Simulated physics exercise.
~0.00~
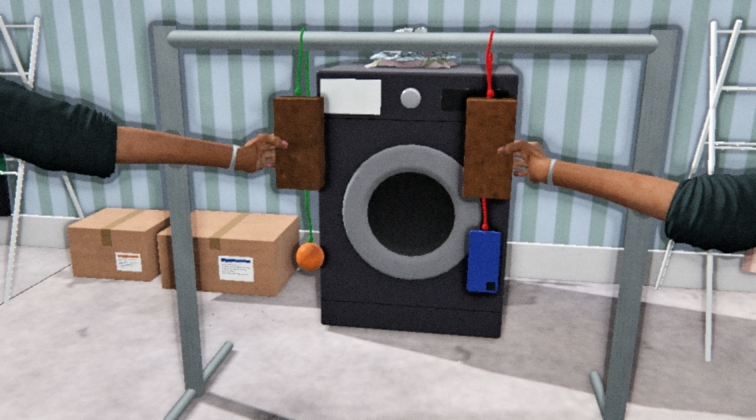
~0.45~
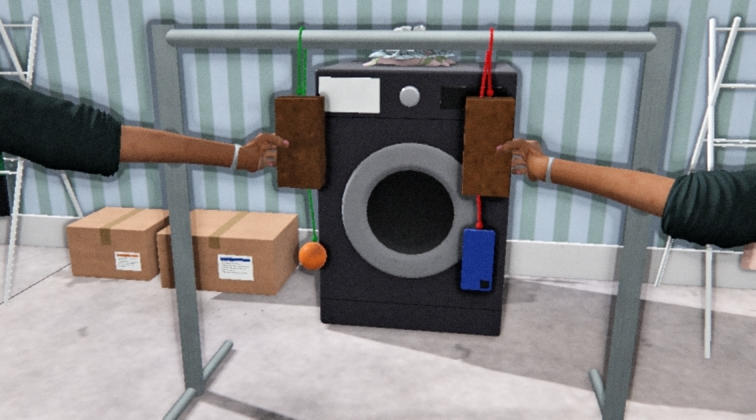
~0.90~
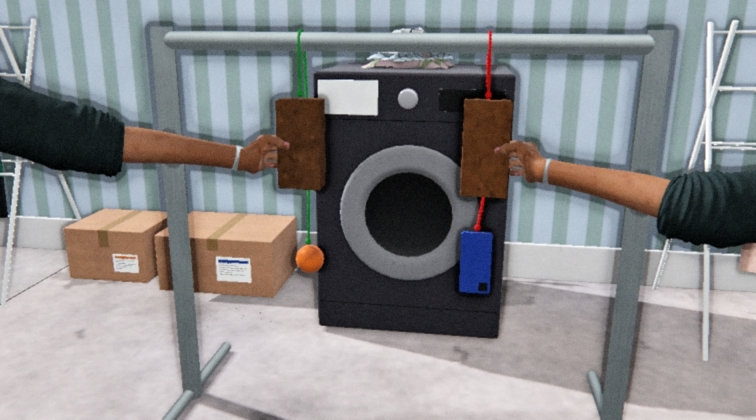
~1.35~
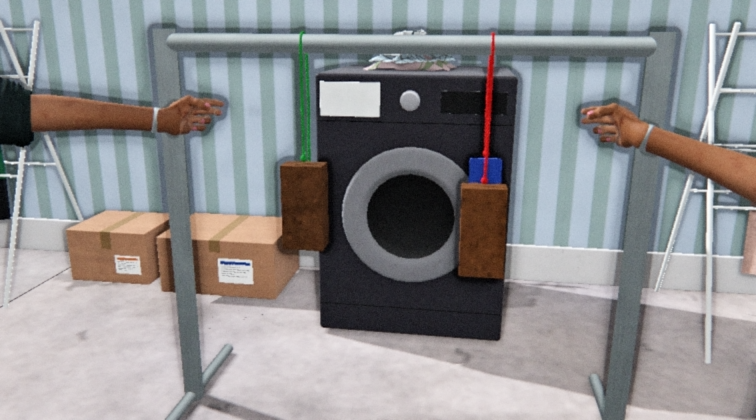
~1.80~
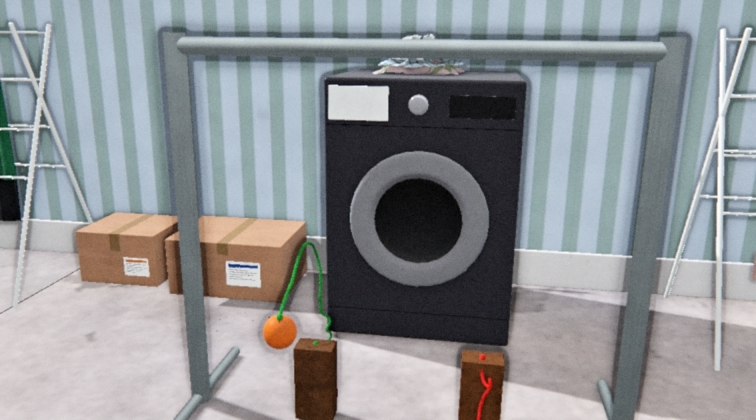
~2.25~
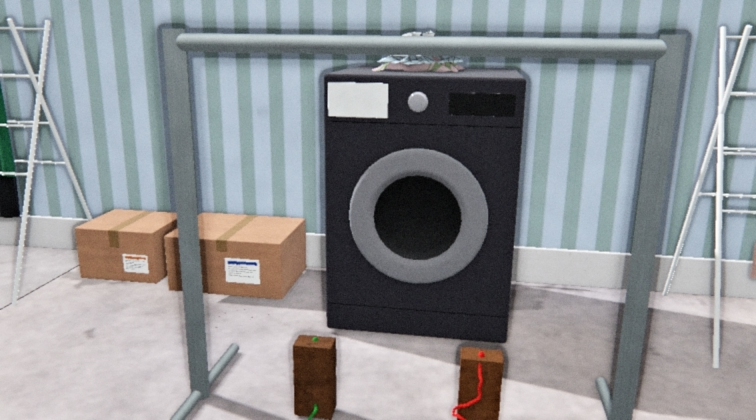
In a laundry room, two hands release bricks roped over a bar, and both reach the floor.
